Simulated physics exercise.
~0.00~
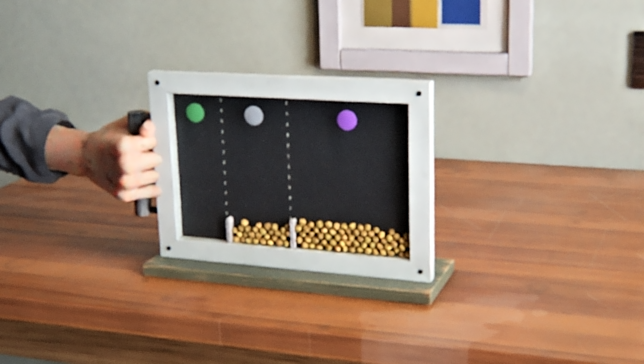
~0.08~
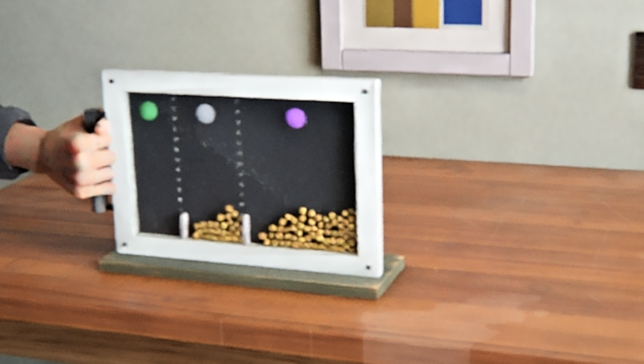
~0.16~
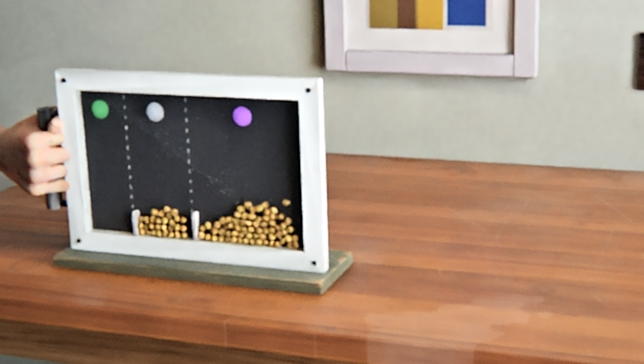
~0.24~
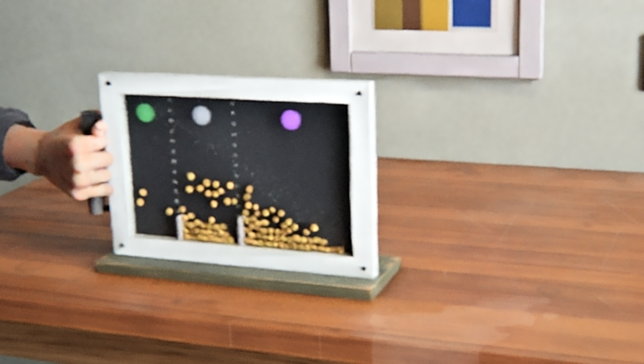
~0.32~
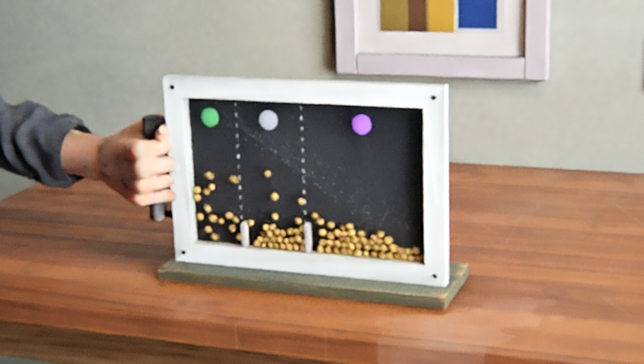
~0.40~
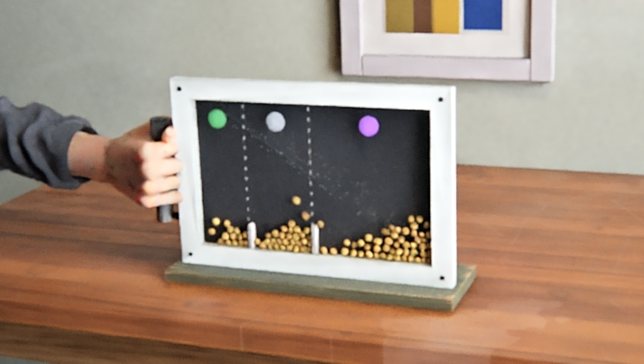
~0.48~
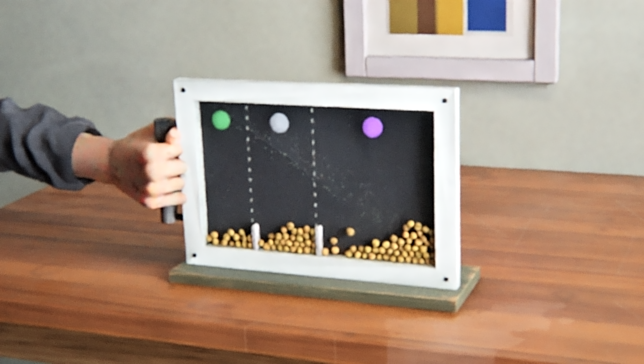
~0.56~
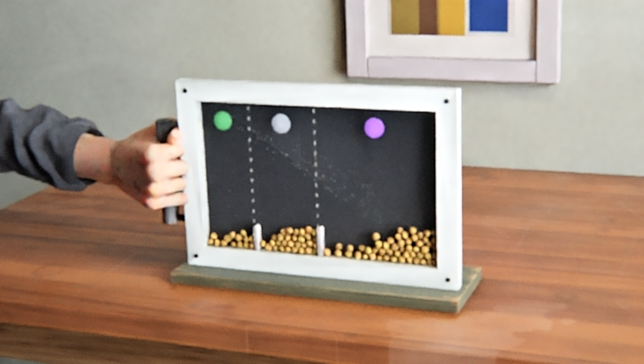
On a wooden table, a hand slides a framed box left and back, scattering beads into three strips.
